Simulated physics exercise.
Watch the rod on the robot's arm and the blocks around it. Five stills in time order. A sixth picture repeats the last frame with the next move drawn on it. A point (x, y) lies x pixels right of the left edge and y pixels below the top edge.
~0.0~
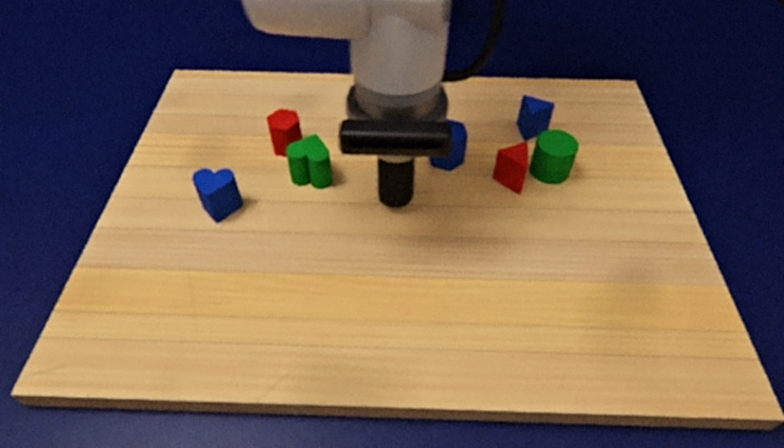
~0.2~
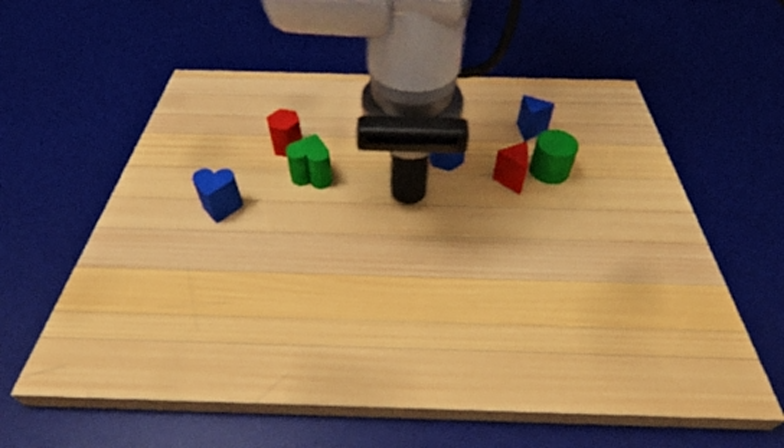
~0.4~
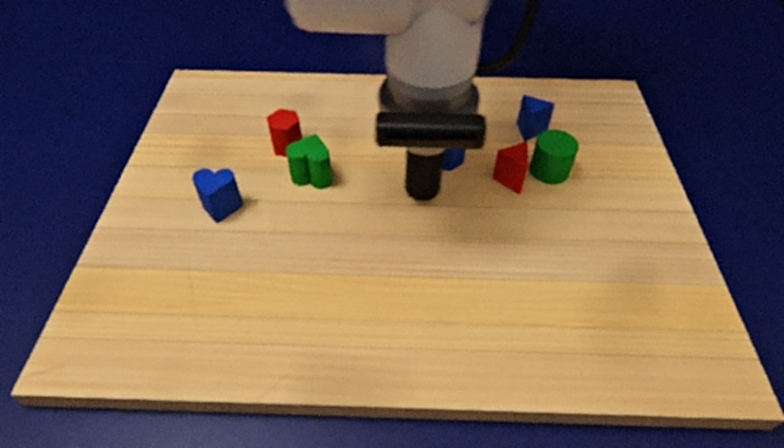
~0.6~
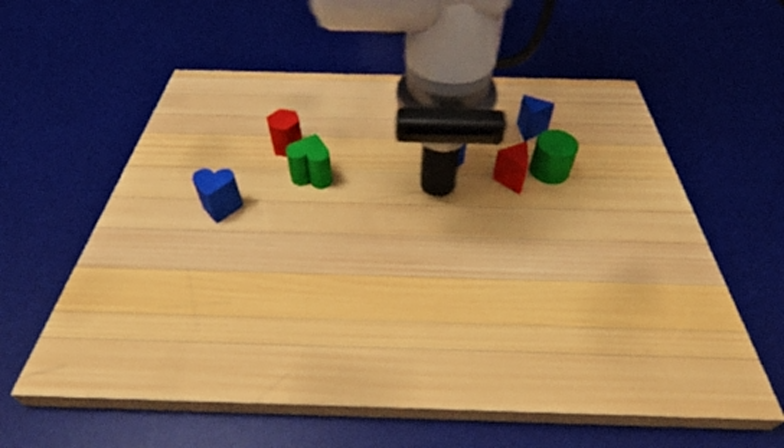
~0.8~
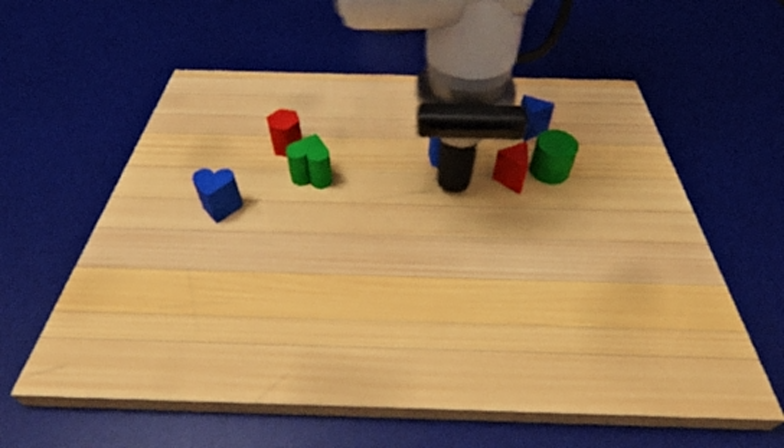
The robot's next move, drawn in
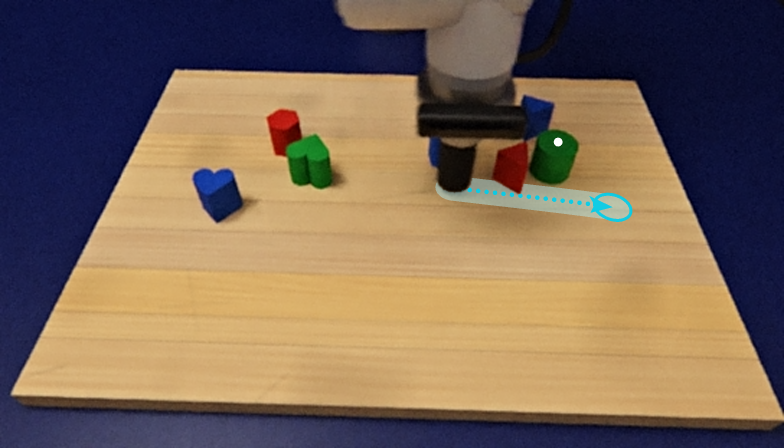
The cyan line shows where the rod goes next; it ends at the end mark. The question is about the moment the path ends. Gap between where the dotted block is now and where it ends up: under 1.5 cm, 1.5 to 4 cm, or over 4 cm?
Short: Under 1.5 cm.
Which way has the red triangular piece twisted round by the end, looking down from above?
Short answer: Counterclockwise.
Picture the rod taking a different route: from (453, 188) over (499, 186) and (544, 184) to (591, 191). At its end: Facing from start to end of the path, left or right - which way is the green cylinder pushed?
The answer is left: Facing from the path's start to its end, that's where the green cylinder shifts.
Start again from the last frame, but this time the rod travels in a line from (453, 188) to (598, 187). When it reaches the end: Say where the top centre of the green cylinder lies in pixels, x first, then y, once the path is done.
I expect it at (572, 133).
Drawn move, from (453, 188) directly to (613, 207); the dot is on the green cylinder.
The first path, step by step. One third of the way, rod at (508, 187); red triangular piece at (526, 149).
Two thirds of the way, rod at (562, 193); red triangular piece at (530, 147), turned 30° anticlockwise.
At the end, rod at (616, 200); red triangular piece at (530, 147), turned 30° anticlockwise; green cylinder still.
